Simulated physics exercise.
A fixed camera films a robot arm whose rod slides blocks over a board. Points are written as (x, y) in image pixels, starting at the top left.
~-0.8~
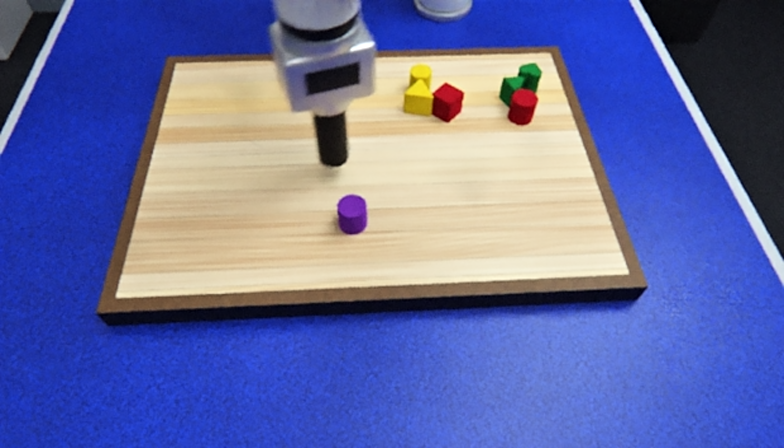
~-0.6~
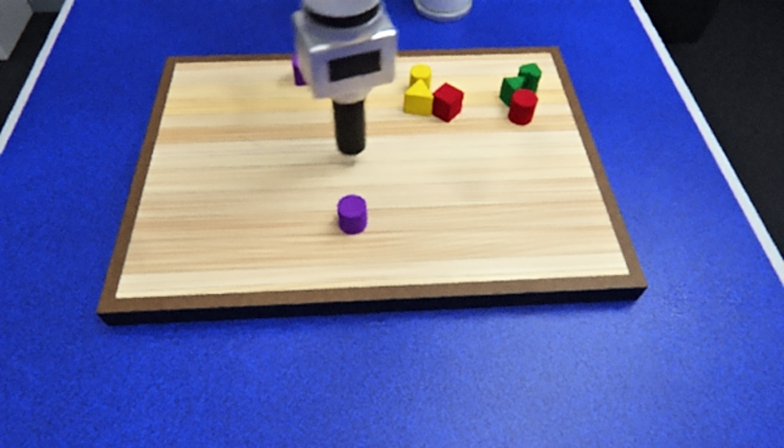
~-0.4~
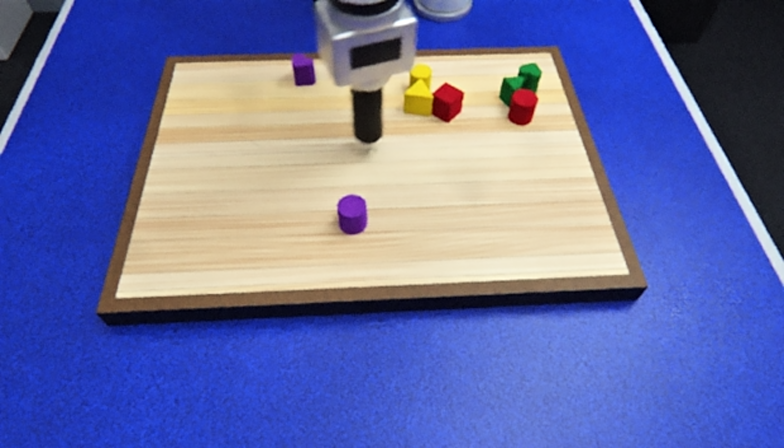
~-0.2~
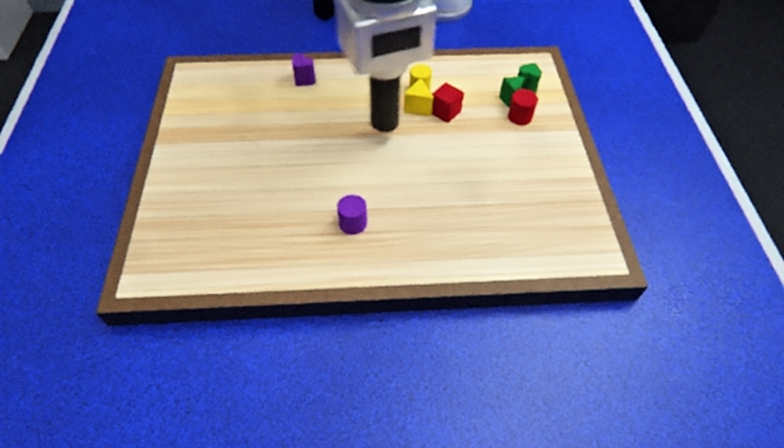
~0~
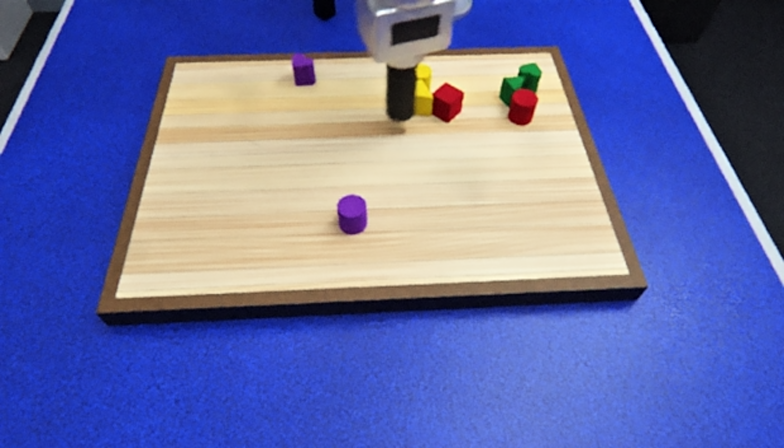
A pale wooden board with a brown rim lies on a bright blue surface, seen from above at an angle by a still camera. A purple cylinder sits near the middle, with yellow, red and green blocks grouped toward the upper right. A silver machine arm with a dark rod glides right and toward the far side, revealing a purple block, and partly covers the yellow pieces while every block stays put.
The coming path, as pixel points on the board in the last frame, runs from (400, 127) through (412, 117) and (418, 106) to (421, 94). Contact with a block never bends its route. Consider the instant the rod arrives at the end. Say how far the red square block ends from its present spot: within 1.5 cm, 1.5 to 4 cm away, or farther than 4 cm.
Moves under 1.5 cm.
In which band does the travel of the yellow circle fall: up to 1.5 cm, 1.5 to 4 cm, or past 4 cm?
Moves 1.5 to 4 cm.
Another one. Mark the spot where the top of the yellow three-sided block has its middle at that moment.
So, by the moment the path ends, you'll find the top centre of the yellow three-sided block at (444, 69).
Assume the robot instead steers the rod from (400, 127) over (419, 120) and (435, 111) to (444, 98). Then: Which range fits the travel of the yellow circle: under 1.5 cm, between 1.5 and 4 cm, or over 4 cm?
From 1.5 to 4 cm.
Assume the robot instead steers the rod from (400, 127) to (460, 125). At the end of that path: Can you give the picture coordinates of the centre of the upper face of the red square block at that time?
Answer: (461, 87).
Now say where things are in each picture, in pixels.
In the first frame, lower end of the rod at (334, 157), tops of blocks, yellow three-sided block at (420, 89), yellow circle at (421, 70), red square block at (448, 92).
In the second frame, rod at (351, 145), blocks as before.
In the third frame, rod at (368, 134), blocks as before.
In the fourth frame, rod at (384, 123), blocks as before.
In the fifth frame, rod at (400, 112), yellow three-sided block at (420, 89), yellow circle at (421, 70), red square block at (448, 92).
The first path, step by step. Halfway along, rod at (417, 97); yellow three-sided block at (431, 79), turned 45° clockwise; yellow circle at (422, 67).
At the end, rod at (422, 79); yellow three-sided block at (444, 69), turned 40° clockwise; yellow circle at (426, 58); red square block not moved.
